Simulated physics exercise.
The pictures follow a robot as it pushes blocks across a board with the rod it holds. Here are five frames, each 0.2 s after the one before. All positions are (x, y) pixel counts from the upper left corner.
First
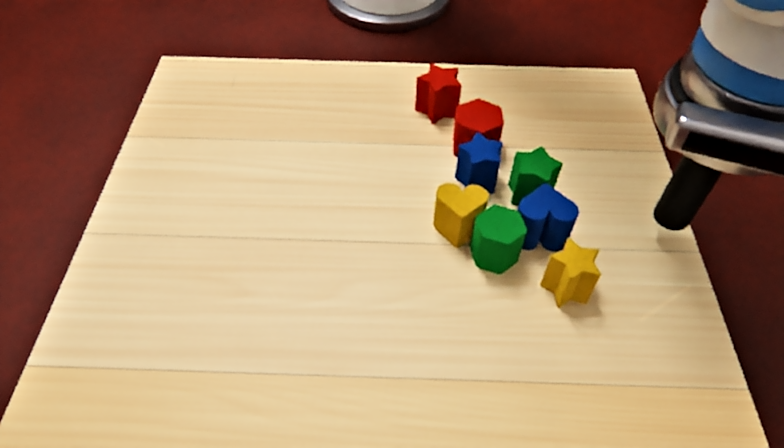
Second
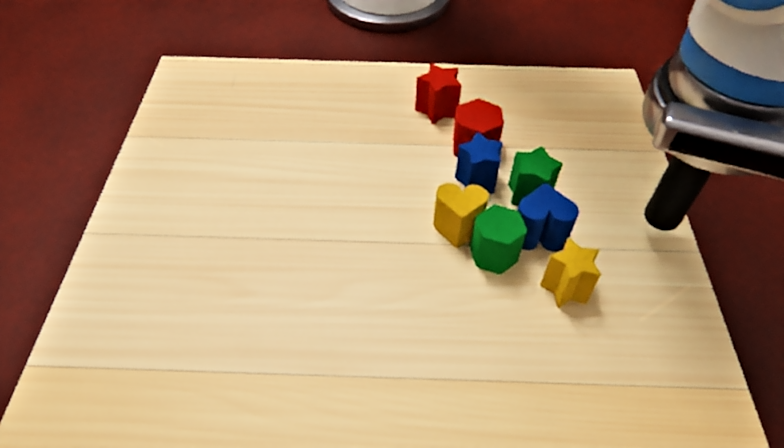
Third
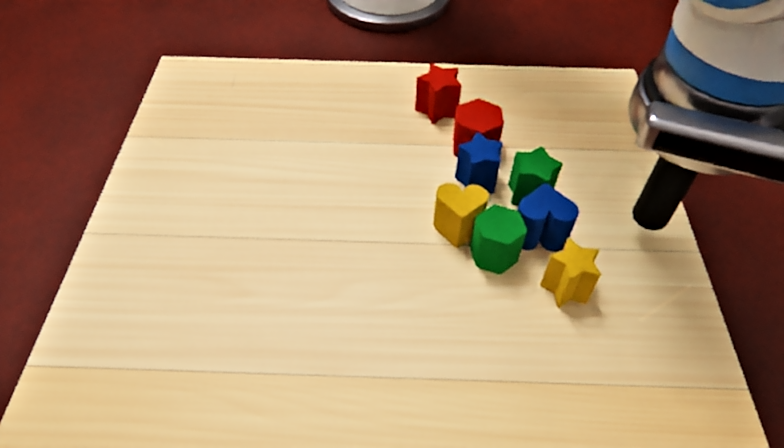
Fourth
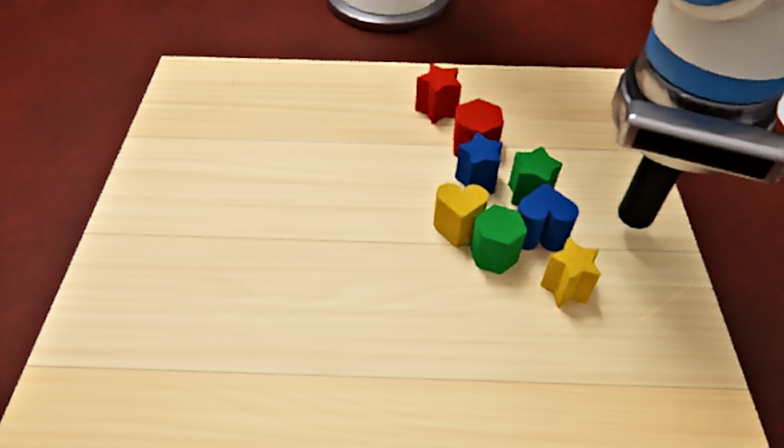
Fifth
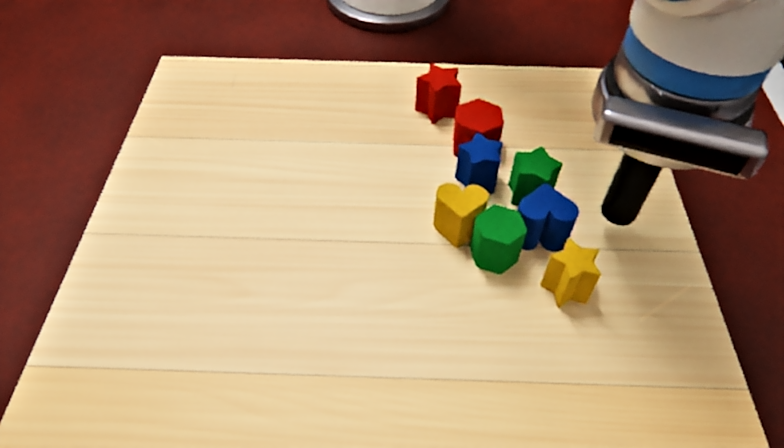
On a pale wooden board, a robot arm with a black rod moved slowly left from the right edge, toward a cluster of red, blue, green and yellow blocks, which all stayed still.
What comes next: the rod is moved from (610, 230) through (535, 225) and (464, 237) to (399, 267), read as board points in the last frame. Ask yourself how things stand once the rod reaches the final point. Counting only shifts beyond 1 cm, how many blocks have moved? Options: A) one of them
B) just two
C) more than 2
C.
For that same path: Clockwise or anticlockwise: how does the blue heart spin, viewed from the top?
Rotation: Clockwise.
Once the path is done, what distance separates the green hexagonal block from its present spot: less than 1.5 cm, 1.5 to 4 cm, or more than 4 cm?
Its final spot will lie more than 4 cm from the current one.
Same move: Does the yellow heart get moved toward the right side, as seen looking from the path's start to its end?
Yes, that is what happens.
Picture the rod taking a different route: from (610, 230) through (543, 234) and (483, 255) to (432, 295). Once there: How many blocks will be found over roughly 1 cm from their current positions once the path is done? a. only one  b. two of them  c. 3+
Choice c: 3+.
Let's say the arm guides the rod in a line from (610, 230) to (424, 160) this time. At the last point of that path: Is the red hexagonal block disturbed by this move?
At the end of the path, it will have moved.
The first path, step by step. One third of the way, rod (540, 209); yellow heart (455, 196); green hexagonal block (477, 231), turned 55° anticlockwise; blue heart (509, 204), turned 10° clockwise.
Two thirds of the way, rod (467, 222); yellow heart (416, 187); green hexagonal block (442, 256); blue heart (431, 217), turned 15° clockwise.
At the end, rod (399, 251); yellow heart (415, 187), turned 15° clockwise; green hexagonal block (436, 263), turned 160° anticlockwise; green star block still; blue heart (357, 237), turned 45° clockwise.
